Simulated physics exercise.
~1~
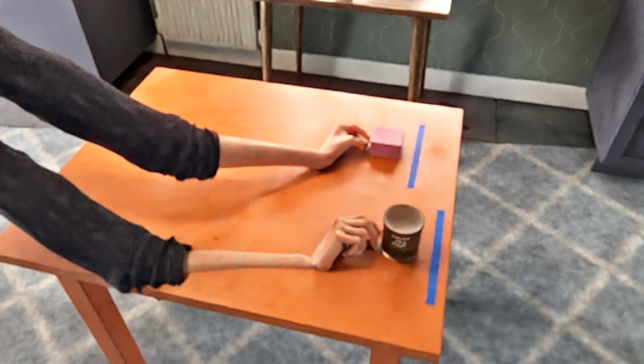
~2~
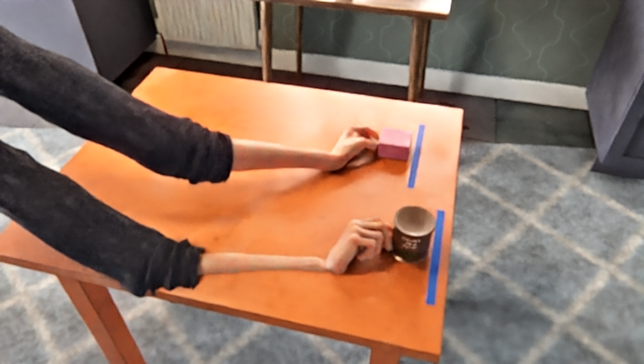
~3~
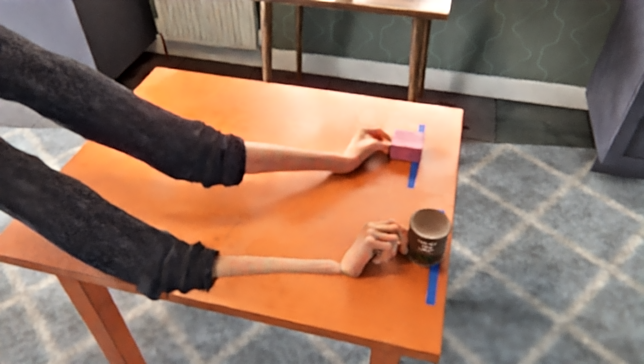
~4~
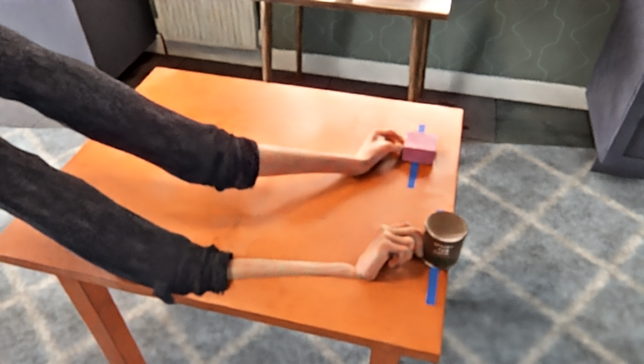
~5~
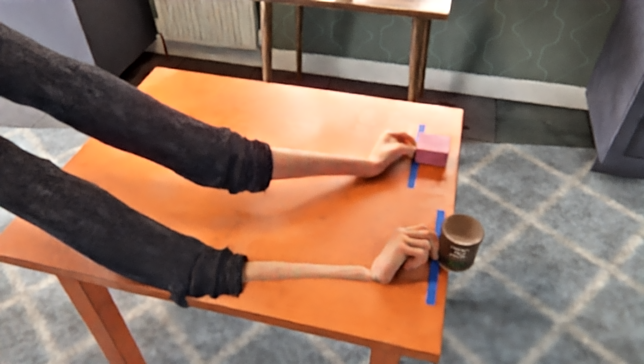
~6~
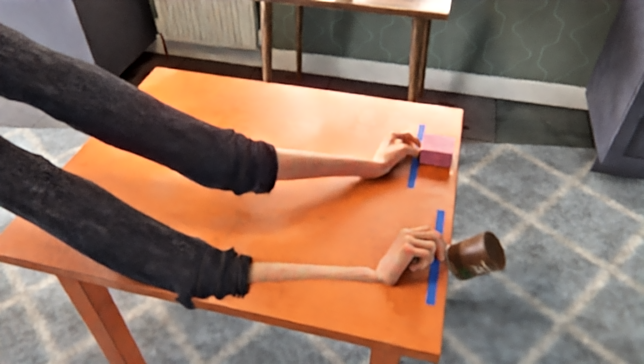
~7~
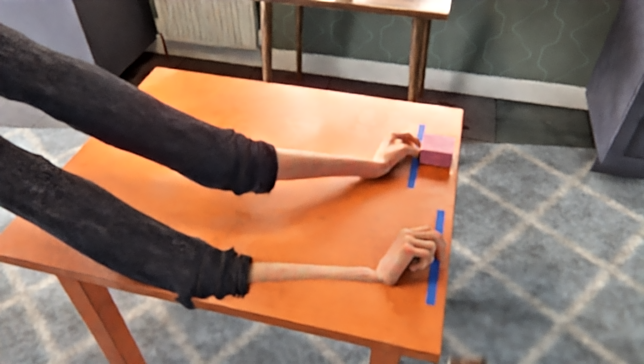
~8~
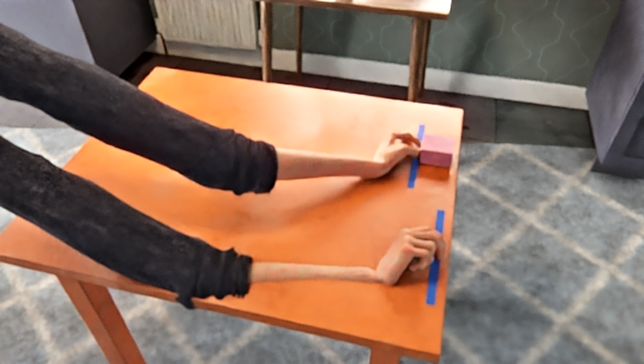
At the start, two hands in dark sleeves rest on an orange table, one behind a small pink block and the other behind a brown pot, with a strip of blue tape ahead of each. The hands push both objects steadily to the right, over the tape and towards the table's end. The pot slides past the edge, tips over and drops towards the floor, while the block stops just short of the edge. At the end, the pot is out of sight, the block still sits on the table, and both hands stay still near the tape.
